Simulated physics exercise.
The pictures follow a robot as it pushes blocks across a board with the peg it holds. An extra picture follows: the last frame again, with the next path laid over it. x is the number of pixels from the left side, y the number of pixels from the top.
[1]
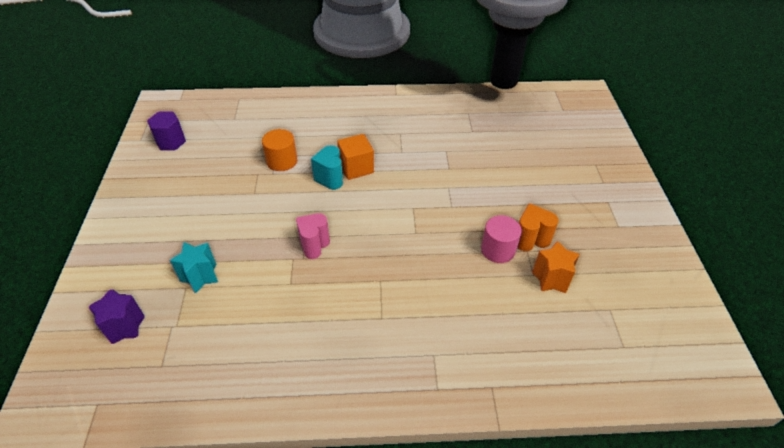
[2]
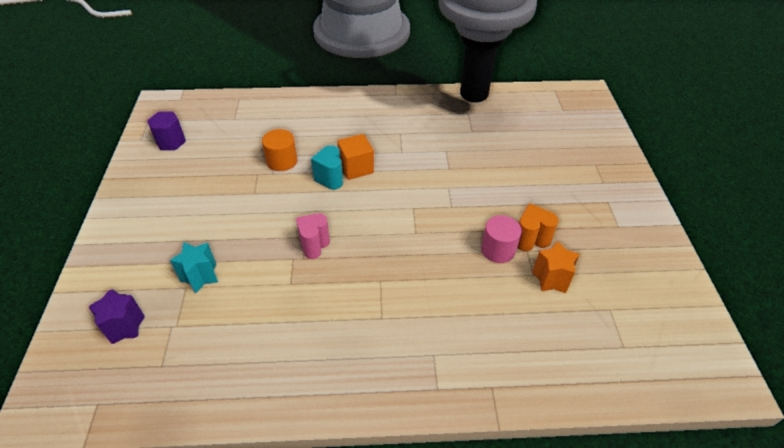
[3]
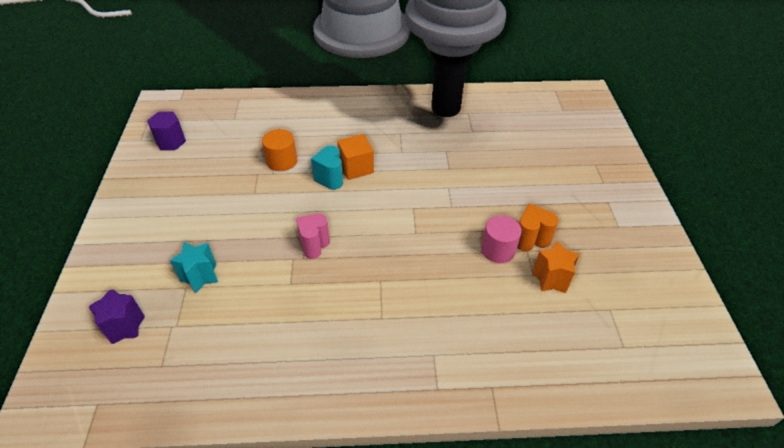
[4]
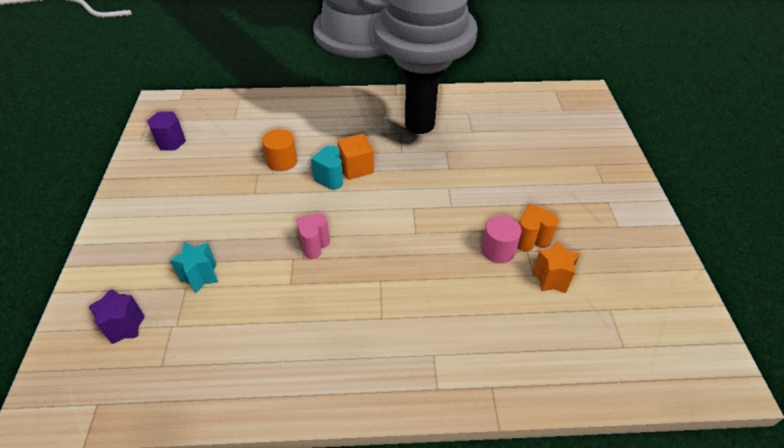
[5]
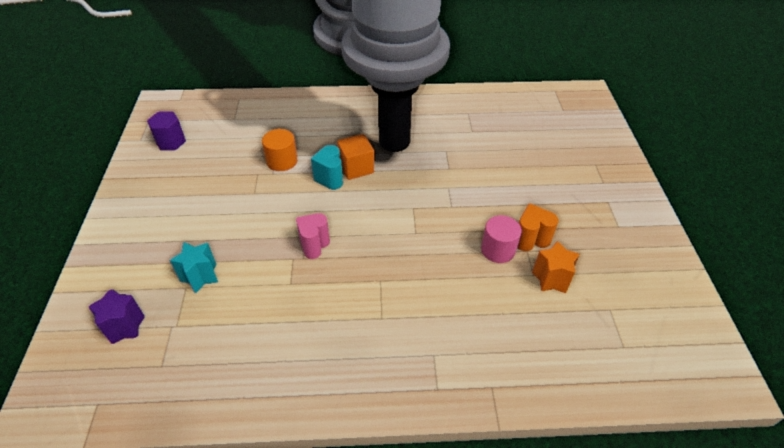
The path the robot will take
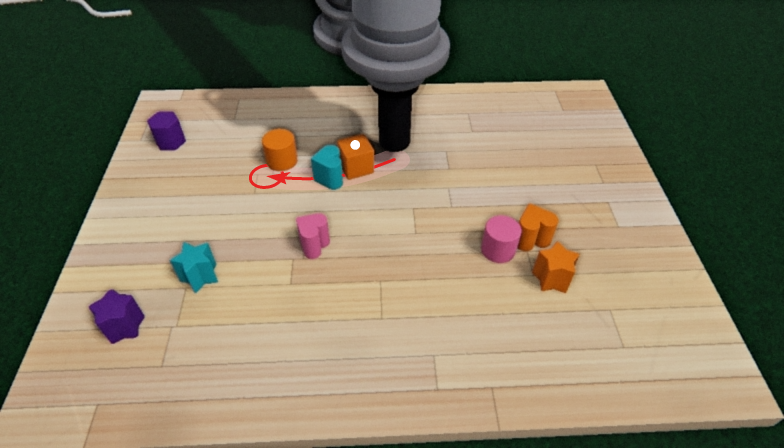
A gray robot arm with a black peg moved left and toward the viewer over a wooden board, drawing close to an orange square block, while the colorful blocks all stayed still.
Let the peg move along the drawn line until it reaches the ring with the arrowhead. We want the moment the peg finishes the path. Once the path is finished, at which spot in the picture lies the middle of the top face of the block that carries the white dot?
Near (229, 162).
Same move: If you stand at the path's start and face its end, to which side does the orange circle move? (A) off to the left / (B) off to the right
That would be B.
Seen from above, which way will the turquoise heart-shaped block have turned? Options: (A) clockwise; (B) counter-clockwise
I choose B.
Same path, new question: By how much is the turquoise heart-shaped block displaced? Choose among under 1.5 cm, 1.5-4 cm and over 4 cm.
The block shifts more than 4 cm.
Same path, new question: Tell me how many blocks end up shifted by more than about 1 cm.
Put simply, three or more blocks are moved more than 1 cm.
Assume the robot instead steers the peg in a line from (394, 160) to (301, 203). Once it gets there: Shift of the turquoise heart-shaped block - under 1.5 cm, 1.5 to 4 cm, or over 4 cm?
Covers over 4 cm.
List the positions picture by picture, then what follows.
Peg tip at (504, 83); block tops, orange circle at (278, 138); turquoise heart-shaped block at (328, 156); orange square piece at (355, 145), in the first frame.
Peg at (474, 95); blocks unchanged, in the second frame.
Peg at (446, 110); blocks unchanged, in the third frame.
Peg at (420, 126); blocks unchanged, in the fourth frame.
Peg at (395, 143); orange circle at (278, 138); turquoise heart-shaped block at (328, 156); orange square piece at (355, 145), in the fifth frame.
Path on the board, from (394, 160) via (355, 173) and (311, 179), ending at (267, 176); the dot is on the orange square piece.
The first path, step by step. One third of the way, peg at (353, 157); turquoise heart-shaped block at (294, 163); orange square piece at (321, 153), turned 15° clockwise.
Two thirds of the way, peg at (308, 162); turquoise heart-shaped block at (249, 173), turned 15° anticlockwise; orange square piece at (275, 160).
At the end, peg at (263, 160); orange circle at (263, 133); turquoise heart-shaped block at (215, 182), turned 60° anticlockwise; orange square piece at (229, 162).
